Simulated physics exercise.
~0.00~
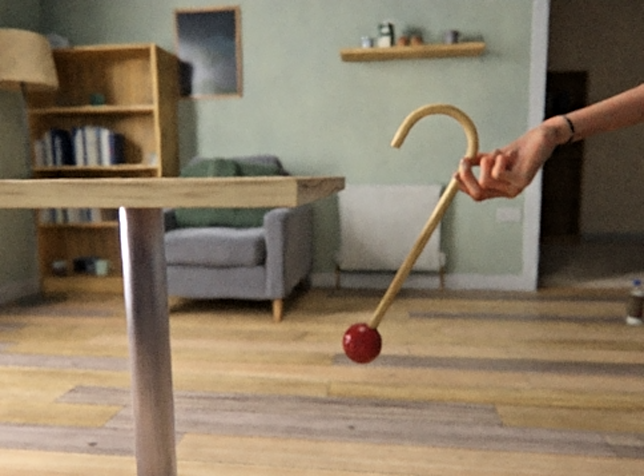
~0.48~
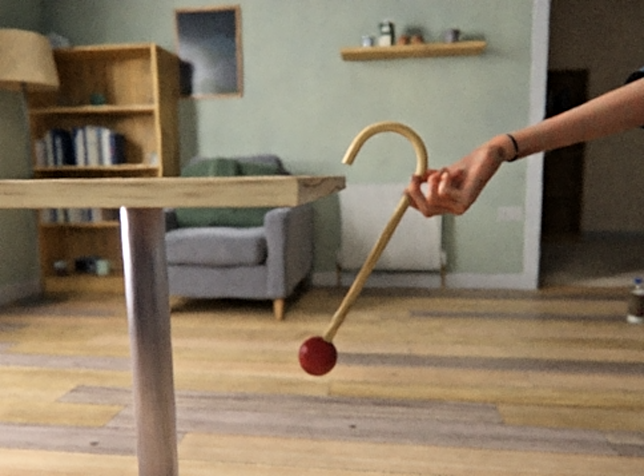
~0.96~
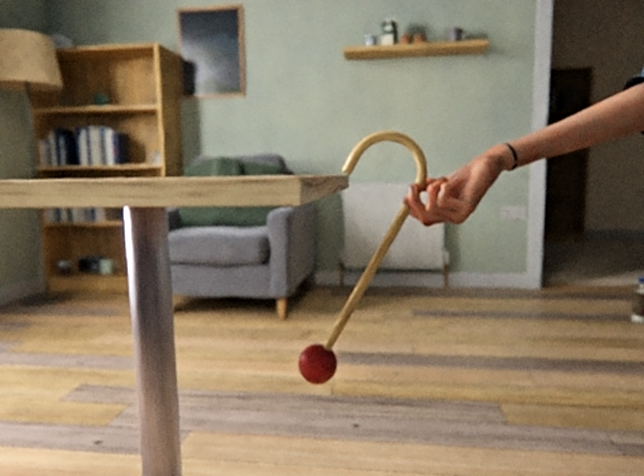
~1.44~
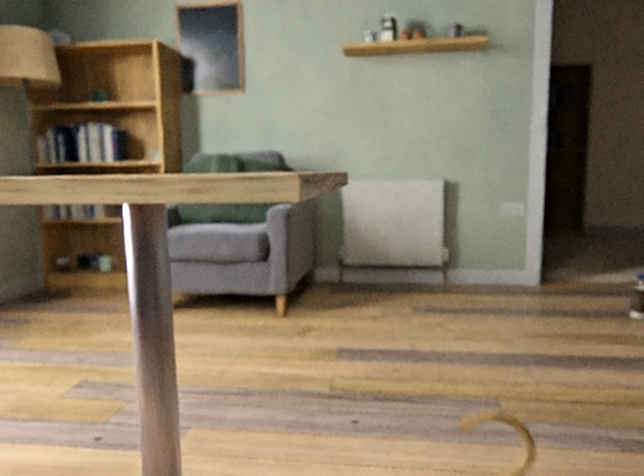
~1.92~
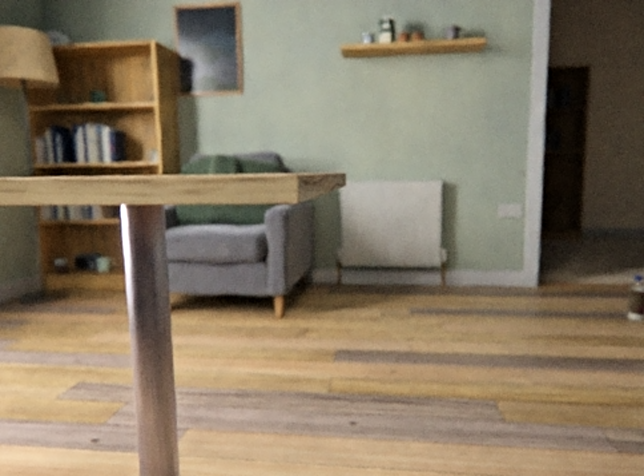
A hand sets a red-ended hooked stick against a table edge, and it falls away.
